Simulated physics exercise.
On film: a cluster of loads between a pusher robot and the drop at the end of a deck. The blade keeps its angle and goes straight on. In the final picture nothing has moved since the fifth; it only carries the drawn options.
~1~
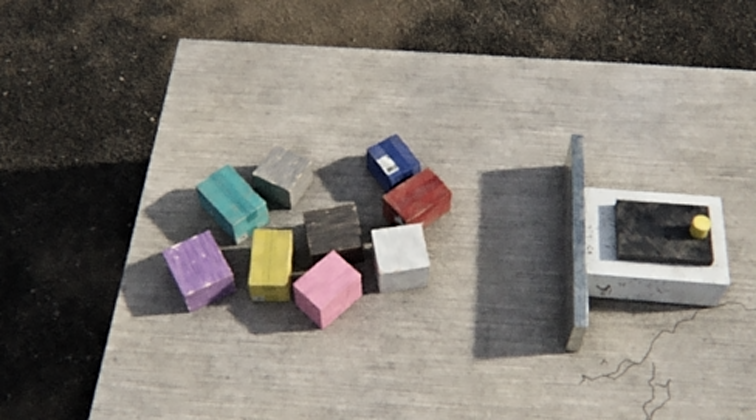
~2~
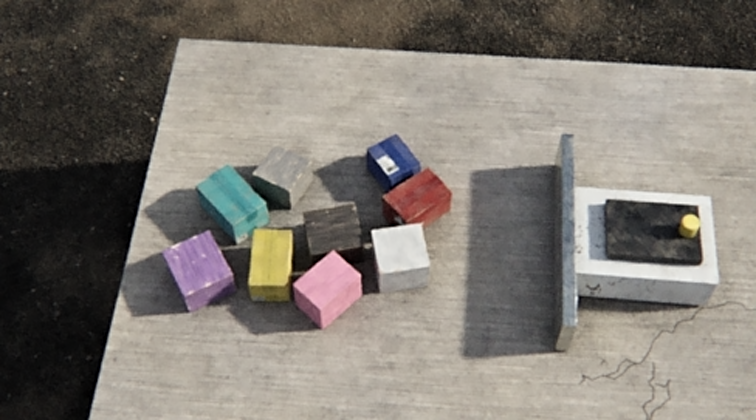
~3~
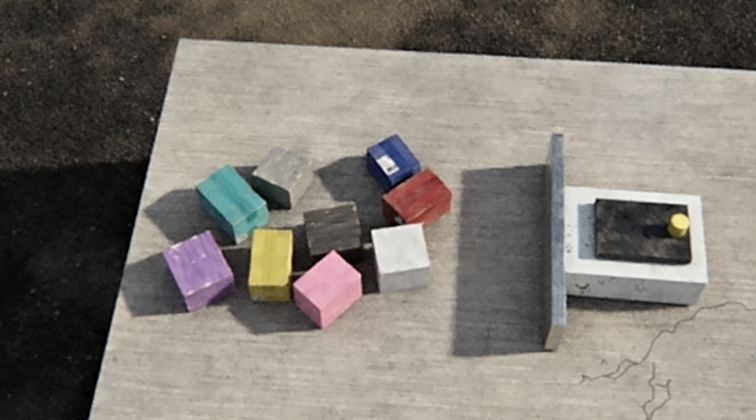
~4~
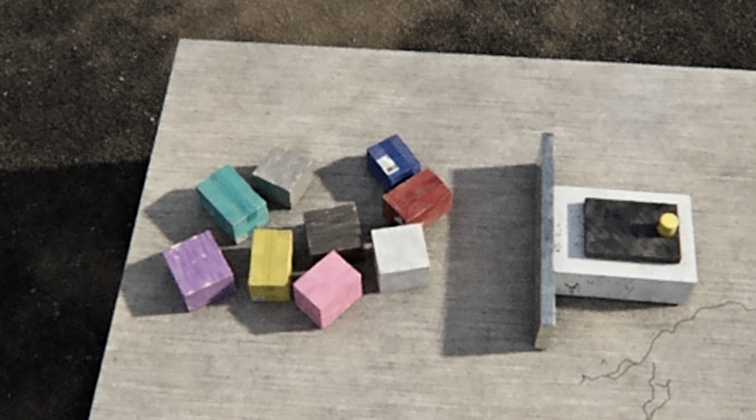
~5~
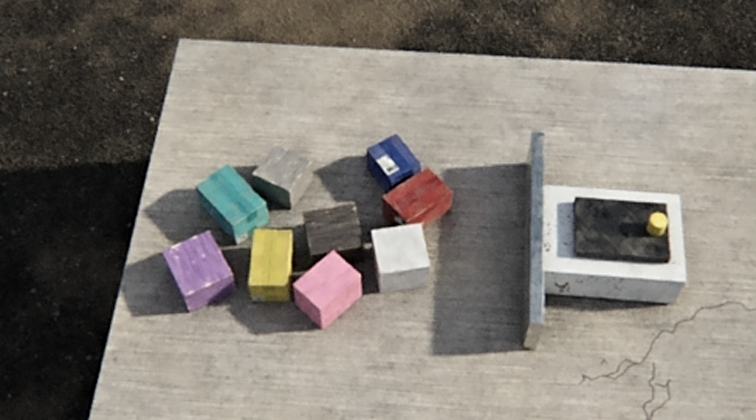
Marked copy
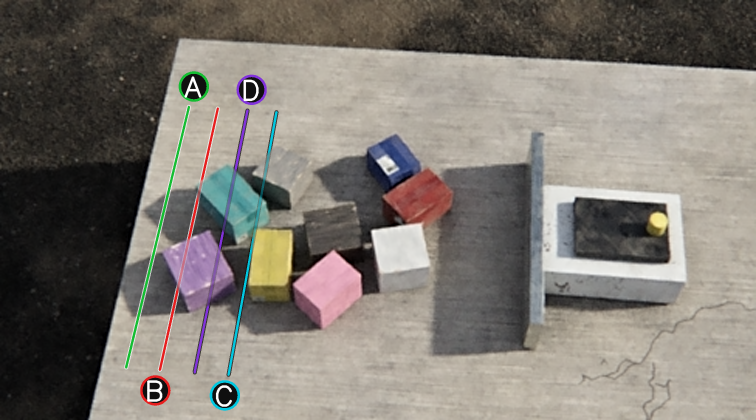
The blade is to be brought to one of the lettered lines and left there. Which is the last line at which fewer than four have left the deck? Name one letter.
D is the last line within the limit.
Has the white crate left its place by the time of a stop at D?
By then, yes.
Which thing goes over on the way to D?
The turquoise box goes over.
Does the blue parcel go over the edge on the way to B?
No.
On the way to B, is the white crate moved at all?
By then, yes.
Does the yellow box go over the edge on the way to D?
No.
On the copy, A at (160, 227); B at (191, 229); C at (254, 233); D at (223, 231).
On D. First, robot (499, 220); blue parcel (386, 162); white crate (388, 253).
Then, robot (386, 213); purple crate (154, 296); turquoise box (182, 195).
Finally, robot (297, 208); turquoise box over the edge; black crate (141, 223); one fallen.
By contrast, A drops six; B drops five; C is within the limit but short.
